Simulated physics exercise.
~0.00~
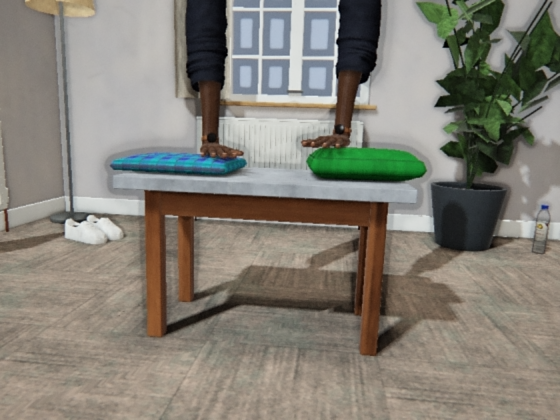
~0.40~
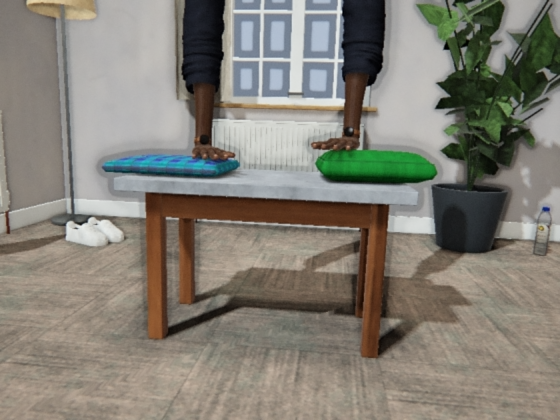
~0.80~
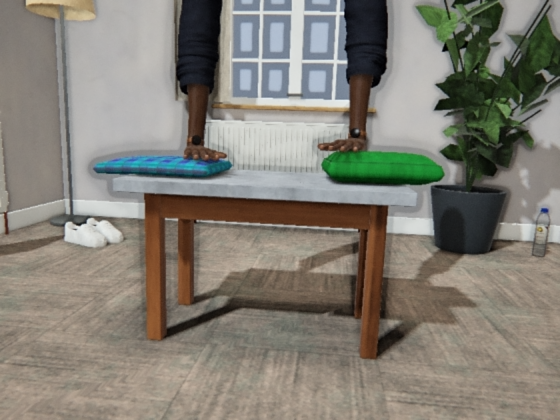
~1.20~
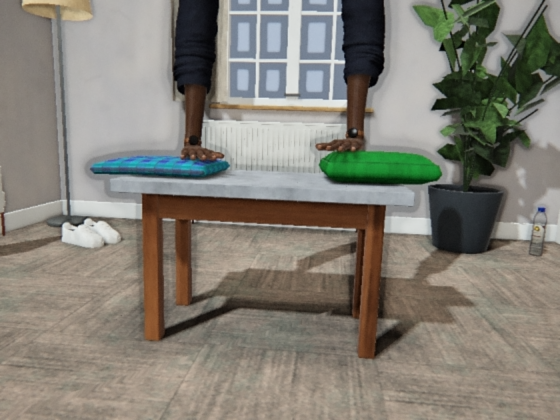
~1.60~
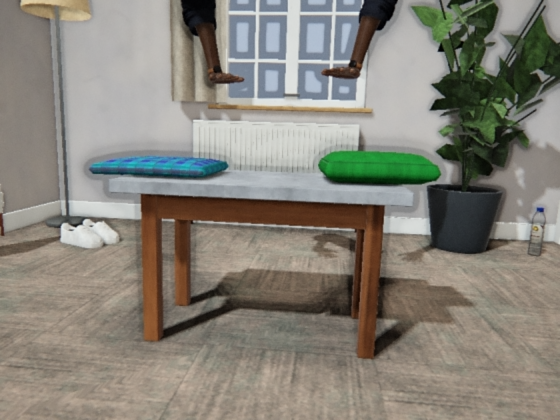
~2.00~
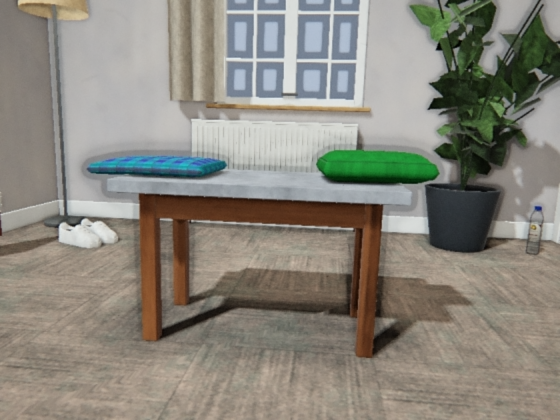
In a room with a potted plant and a radiator, two hands on a table slide a turquoise seat pad slightly left and a green soft bag slightly right, then lift away out of view, leaving both resting still on the tabletop.
